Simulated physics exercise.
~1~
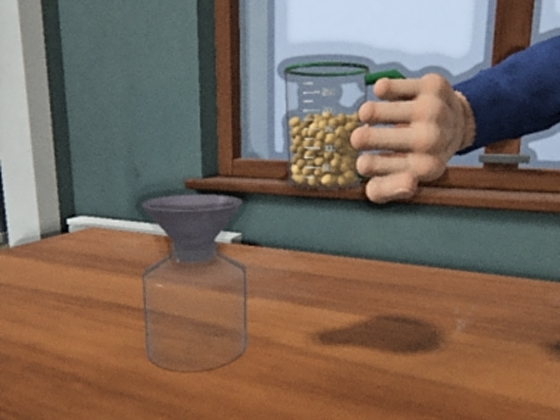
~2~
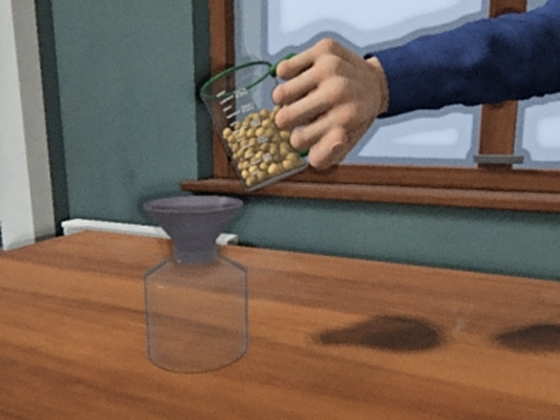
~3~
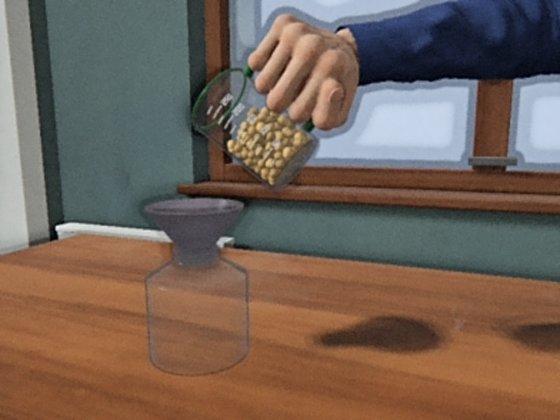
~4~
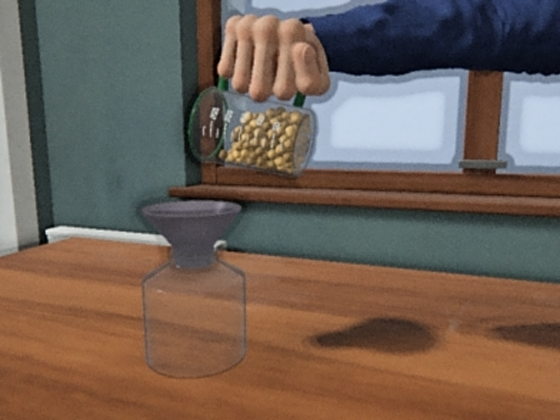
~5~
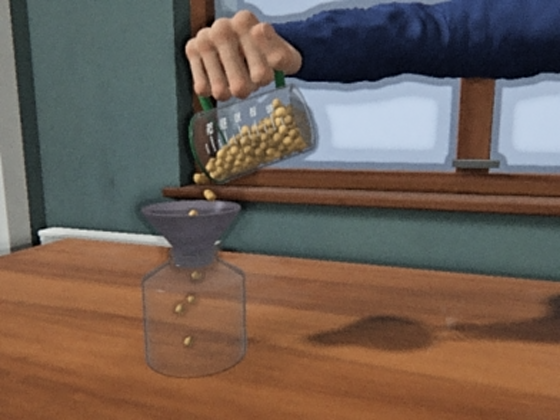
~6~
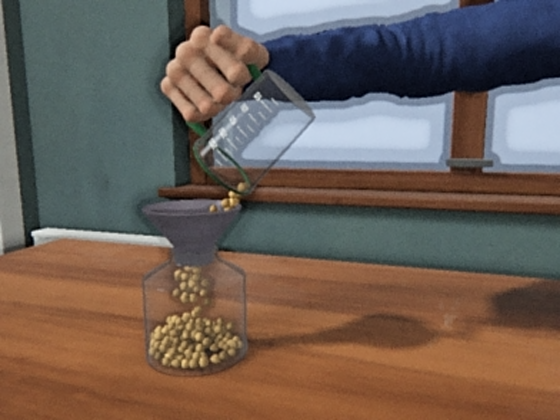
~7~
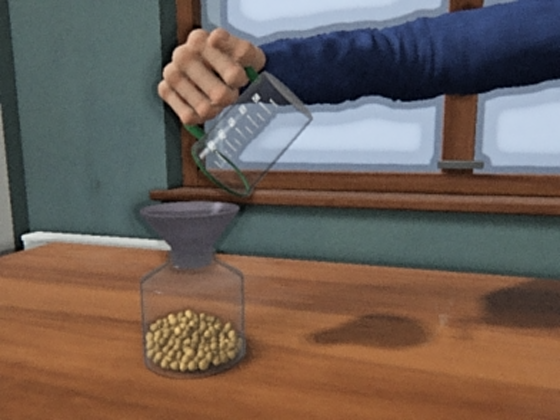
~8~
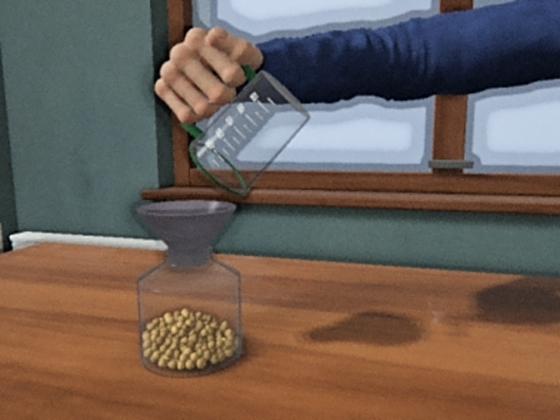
We see a hand in a blue sleeve carry a clear measuring cup of dried chickpeas leftward over a glass jar topped with a gray funnel, then tip it until they all pour through and settle in the jar, leaving the upturned cup empty.
